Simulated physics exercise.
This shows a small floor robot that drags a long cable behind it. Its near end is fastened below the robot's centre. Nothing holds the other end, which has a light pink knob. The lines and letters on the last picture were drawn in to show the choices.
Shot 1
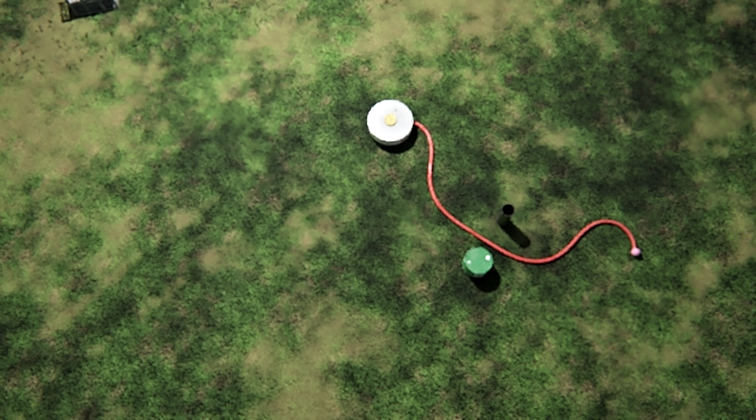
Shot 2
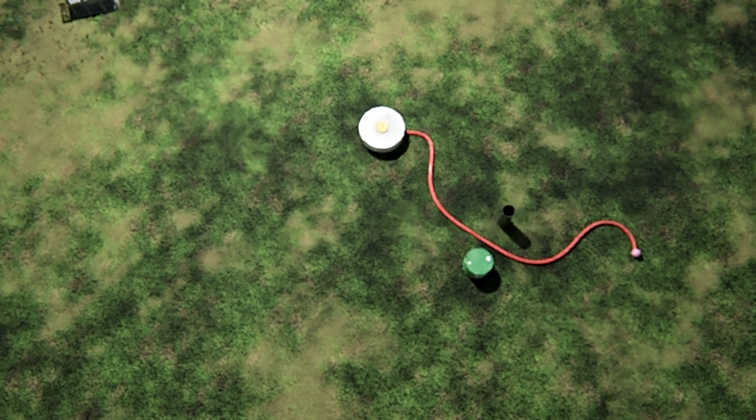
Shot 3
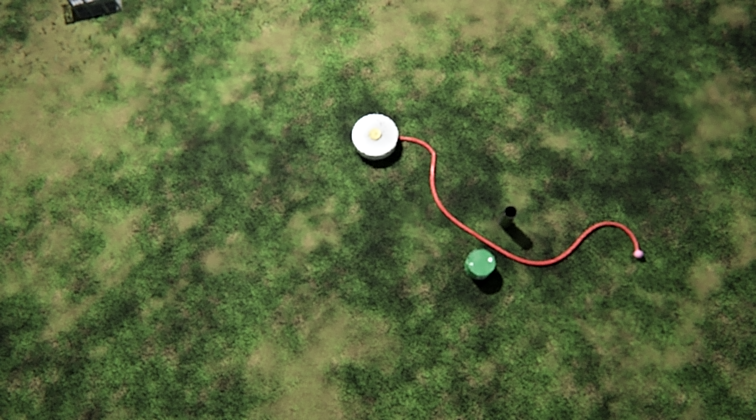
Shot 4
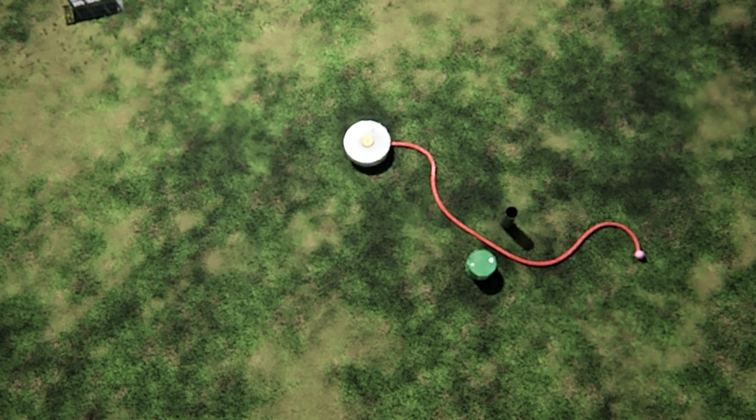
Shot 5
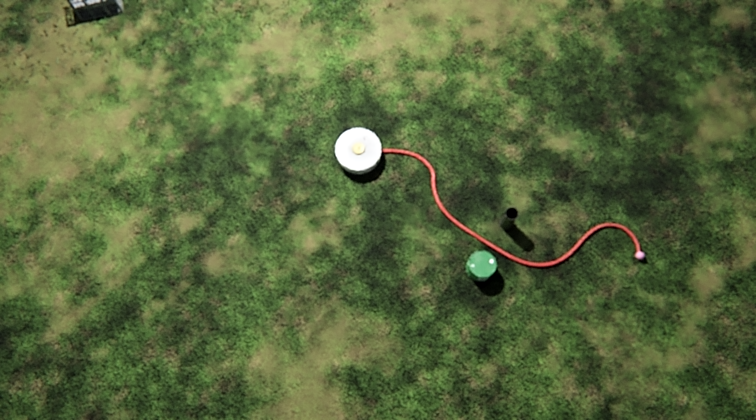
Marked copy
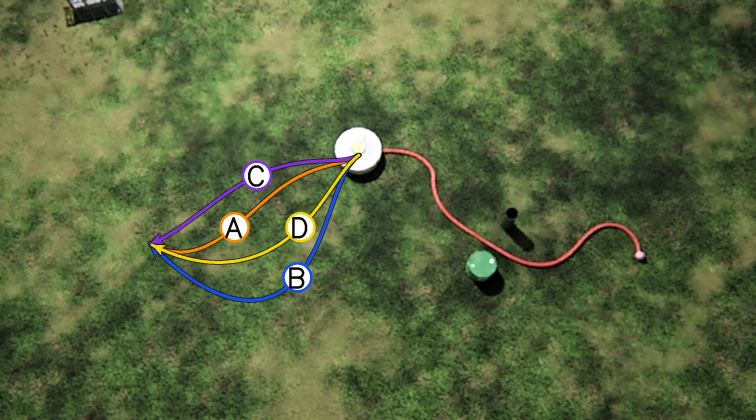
A small round white robot crept down and to the left across patchy grass, trailing a wavy red cable, while the green tub and black post near the cable stayed put.
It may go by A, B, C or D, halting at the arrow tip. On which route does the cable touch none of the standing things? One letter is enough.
It should follow D.
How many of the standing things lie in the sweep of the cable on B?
One.
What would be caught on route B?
The green tub.
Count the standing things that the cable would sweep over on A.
It sweeps one.
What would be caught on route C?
The black post.
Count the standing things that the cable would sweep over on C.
It sweeps one.
On the marked copy, A from (359, 155) via (256, 208) to (150, 244); B from (359, 155) via (284, 290) to (150, 244); C from (359, 155) via (252, 178) to (150, 244); D from (359, 155) via (278, 245) to (152, 245).
With D. Early on, robot (301, 223), middle of the cable (487, 243), free end (640, 256).
Further on, robot (210, 260), middle of the cable (404, 246), free end (590, 241).
At the end, robot (147, 242), middle of the cable (339, 250), free end (525, 241); nothing has been touched.
As for the rest, A meets the black post; B meets the green tub; C meets the black post.
